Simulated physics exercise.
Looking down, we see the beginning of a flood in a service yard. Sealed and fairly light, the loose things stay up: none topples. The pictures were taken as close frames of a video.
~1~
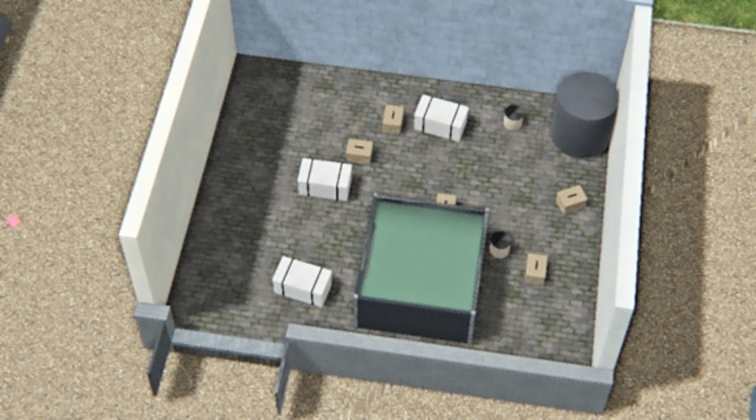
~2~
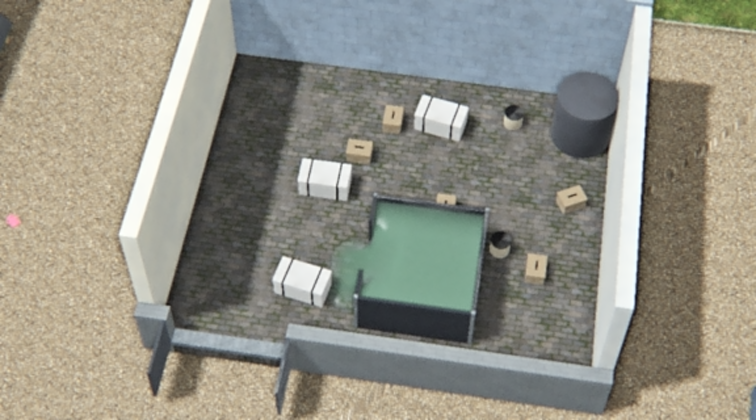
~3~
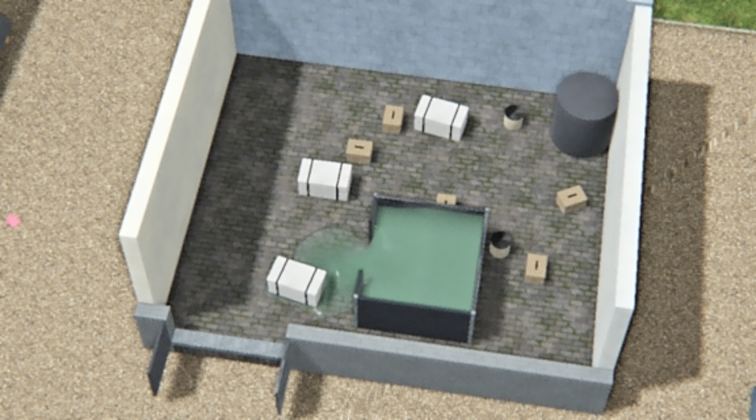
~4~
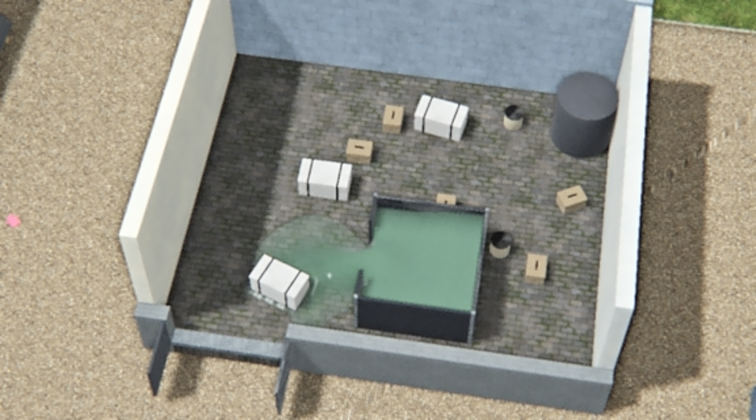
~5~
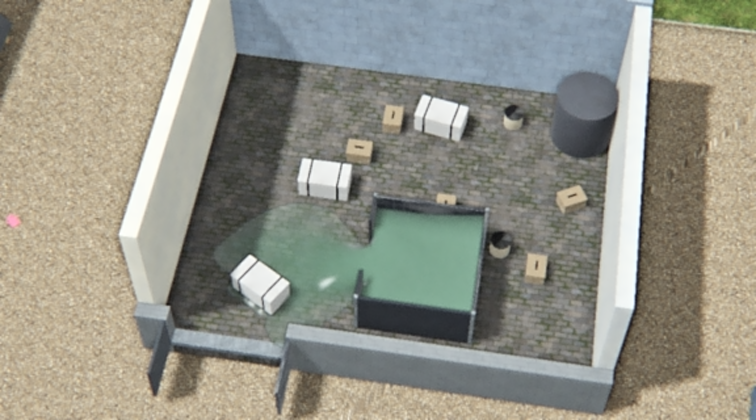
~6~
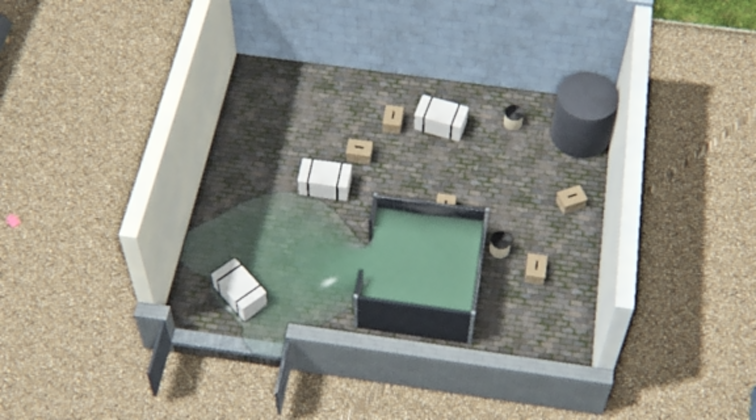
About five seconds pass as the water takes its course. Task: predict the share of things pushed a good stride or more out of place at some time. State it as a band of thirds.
It falls in the band below one third.
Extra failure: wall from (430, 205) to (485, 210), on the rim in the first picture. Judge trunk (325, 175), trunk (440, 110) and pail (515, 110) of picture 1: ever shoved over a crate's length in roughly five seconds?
Object by object: Short of it, covered the distance, covered the distance.
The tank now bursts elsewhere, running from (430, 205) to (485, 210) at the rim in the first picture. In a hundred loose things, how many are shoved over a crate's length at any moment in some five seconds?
Near 50 %.
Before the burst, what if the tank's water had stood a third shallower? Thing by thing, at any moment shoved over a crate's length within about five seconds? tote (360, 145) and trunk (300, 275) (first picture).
Here's the rundown: Came up short, then made it that far.
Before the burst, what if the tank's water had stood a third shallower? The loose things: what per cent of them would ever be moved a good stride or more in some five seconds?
My estimate is around 10 percent.
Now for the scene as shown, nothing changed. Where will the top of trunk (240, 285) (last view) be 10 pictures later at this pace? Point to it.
Near (186, 323).
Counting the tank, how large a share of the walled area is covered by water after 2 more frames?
It comes to some 30 in a hundred.
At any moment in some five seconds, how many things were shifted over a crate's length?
1 in total.
A moment on, 1 of 10 are well off their spots; 0 afloat.
Next, 1 of 10 are well off their spots; 1 afloat.
Later, 1 of 10 are well off their spots; 0 afloat.
In the end, 1 of 10 are well off their spots, and 1 have been at some point; 0 afloat.
